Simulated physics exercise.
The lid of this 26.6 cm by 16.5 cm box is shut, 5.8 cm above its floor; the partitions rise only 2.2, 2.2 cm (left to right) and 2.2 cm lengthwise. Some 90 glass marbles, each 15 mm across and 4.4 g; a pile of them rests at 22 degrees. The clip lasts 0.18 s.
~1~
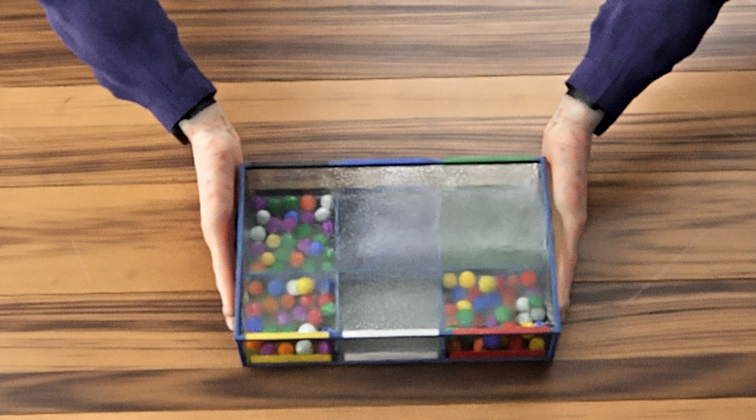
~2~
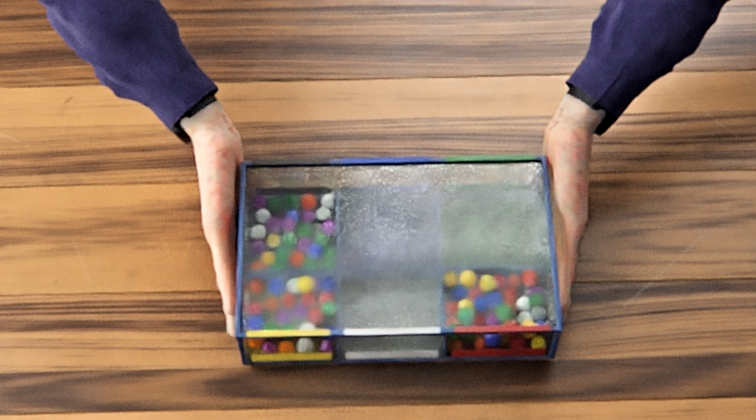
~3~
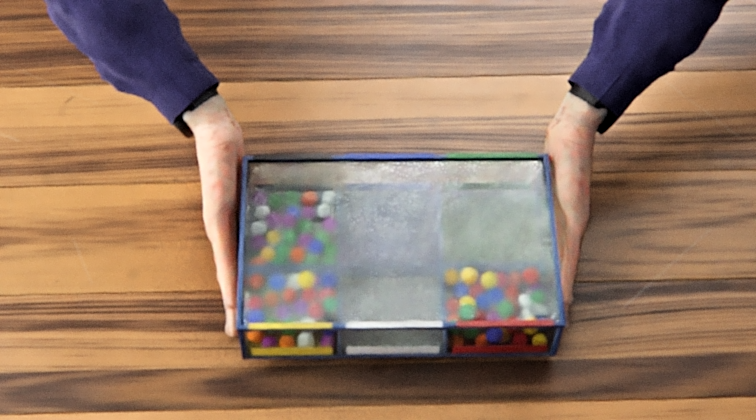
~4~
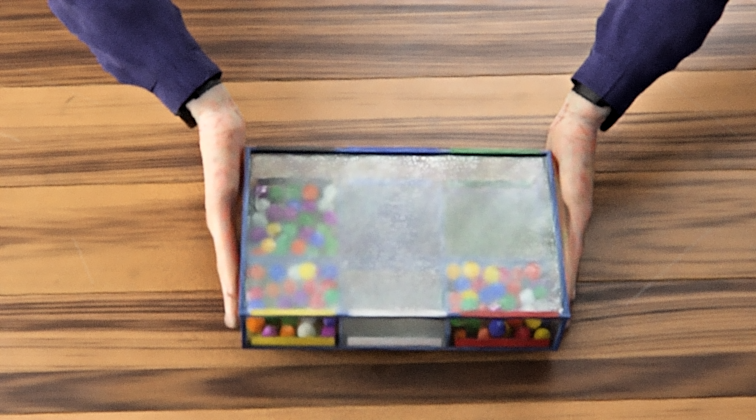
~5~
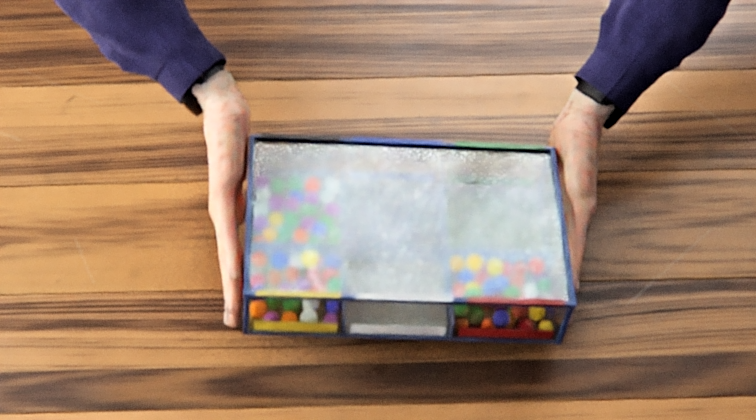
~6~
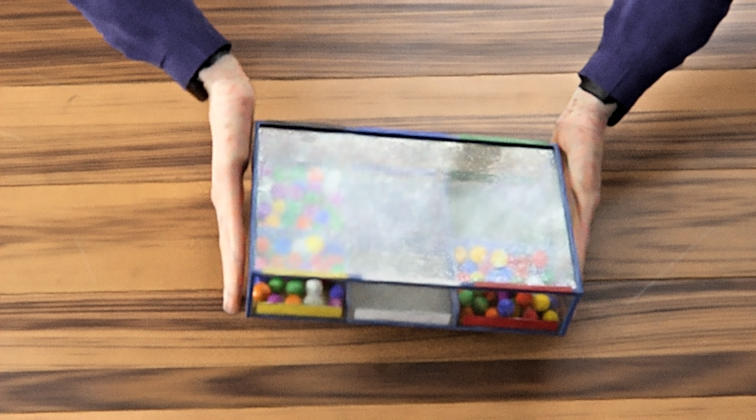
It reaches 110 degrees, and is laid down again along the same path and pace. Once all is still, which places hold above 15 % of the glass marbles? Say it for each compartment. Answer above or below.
Red below, blue above, green above, yellow below, white below, black below.
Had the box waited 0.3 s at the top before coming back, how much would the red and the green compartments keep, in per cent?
Then: Red 0, green 75.
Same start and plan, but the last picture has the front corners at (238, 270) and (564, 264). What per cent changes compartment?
Then about 75 per cent.
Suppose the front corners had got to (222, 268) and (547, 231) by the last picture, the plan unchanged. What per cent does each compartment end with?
Red 0; blue 25; green 10; yellow 0; white 0; black 65.
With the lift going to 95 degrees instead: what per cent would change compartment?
About 90 per cent.
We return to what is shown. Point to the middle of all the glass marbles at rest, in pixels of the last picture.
At about (482, 226).
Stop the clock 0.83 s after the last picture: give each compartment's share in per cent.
Red 10, blue 15, green 35, yellow 10, white 5, black 20.
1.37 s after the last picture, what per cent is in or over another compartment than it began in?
Roughly 100 per cent.
Then, 0.83 s after the last picture, tilt 110 degrees; red 10 %, blue 15 %, green 35 %, yellow 10 %, white 5 %, black 20 %.
Then, 1.37 s after the last picture, tilt 50 degrees; blue 25 %, green 75 %.
Then, 1.98 s after the last picture, tilt 0 degrees; blue 25 %, green 75 %.
In the end, red 0 %, blue 25 %, green 75 %, yellow 0 %, white 0 %, black 0 %.
